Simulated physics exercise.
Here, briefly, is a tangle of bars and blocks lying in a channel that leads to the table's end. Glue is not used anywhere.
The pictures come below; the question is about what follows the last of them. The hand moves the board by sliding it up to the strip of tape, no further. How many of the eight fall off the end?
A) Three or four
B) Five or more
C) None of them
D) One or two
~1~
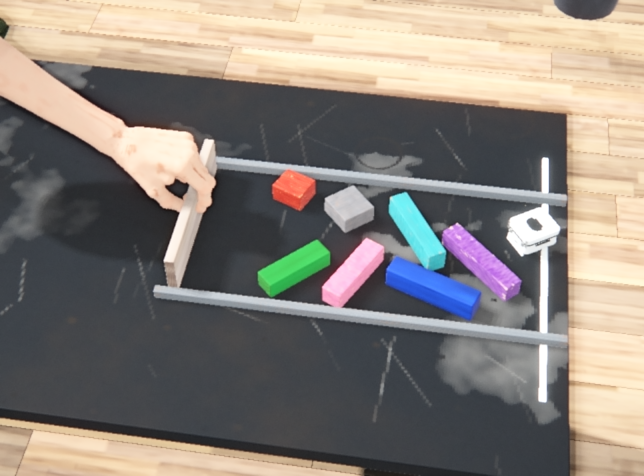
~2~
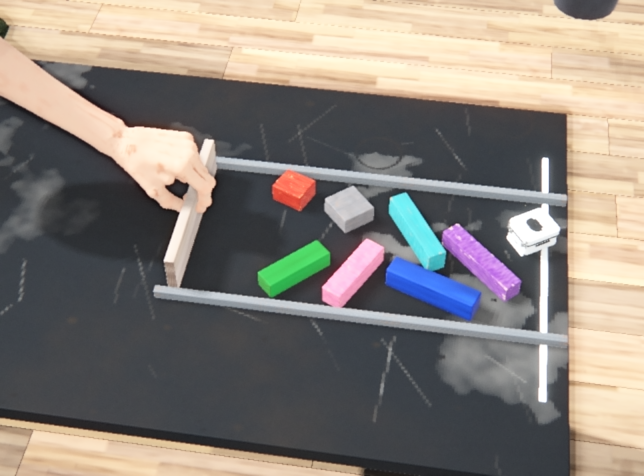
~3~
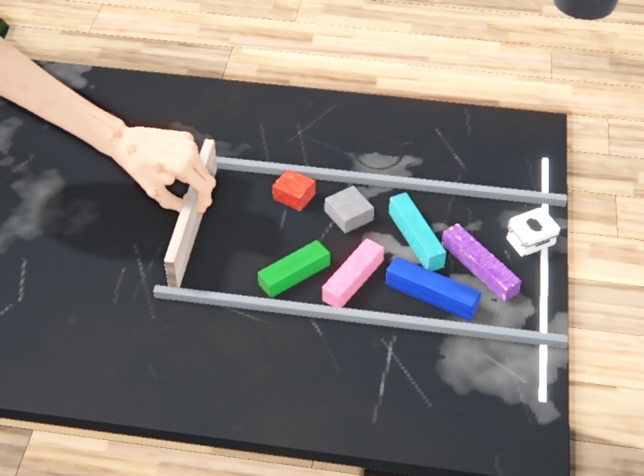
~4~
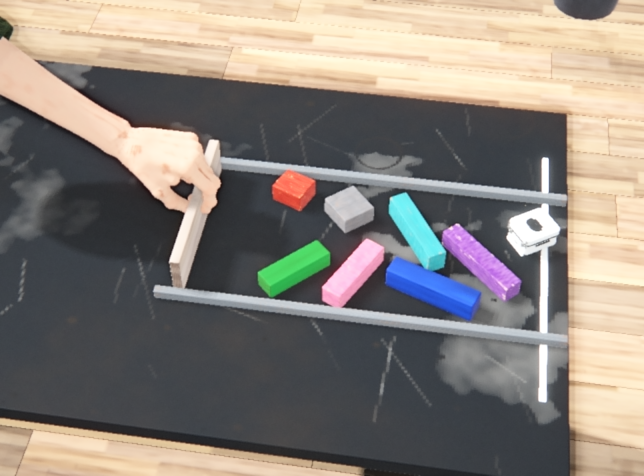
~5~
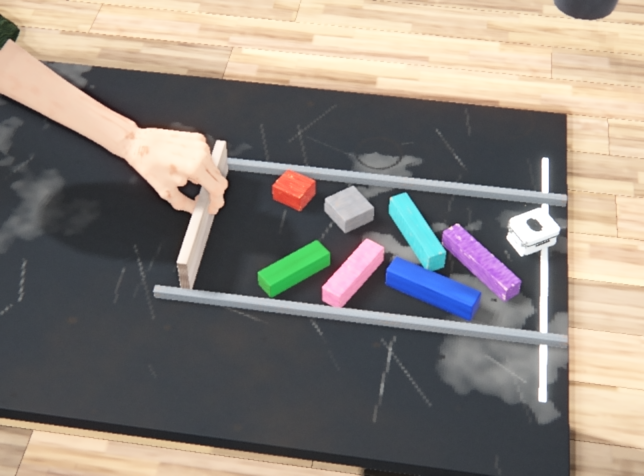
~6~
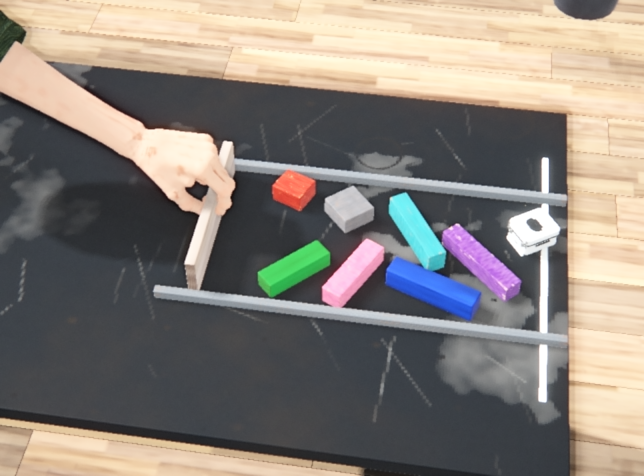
B, five or more.
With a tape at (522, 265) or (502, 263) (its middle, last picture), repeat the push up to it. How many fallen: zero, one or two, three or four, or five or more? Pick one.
Falls: Three or four, then 3 or 4.
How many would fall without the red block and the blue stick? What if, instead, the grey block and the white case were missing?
Well, the first time you'd get 4, and the next time 4.
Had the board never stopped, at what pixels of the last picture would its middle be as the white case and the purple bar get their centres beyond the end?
Near (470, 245) in the first case, near (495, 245) in the other.
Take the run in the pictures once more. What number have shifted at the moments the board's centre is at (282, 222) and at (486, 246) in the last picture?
2 and 8.
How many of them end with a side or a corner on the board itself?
At rest, 3 are in contact.
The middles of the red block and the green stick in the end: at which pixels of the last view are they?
They come to rest around (563, 210) and (556, 292).
Early on, none off yet; white case at rest near (533, 233); purple bar at rest near (481, 262); blue stick moving near (436, 289).
Finally, the number that fall off is five or more; lost, pink bar, turquoise bar, blue stick, purple bar and white case.
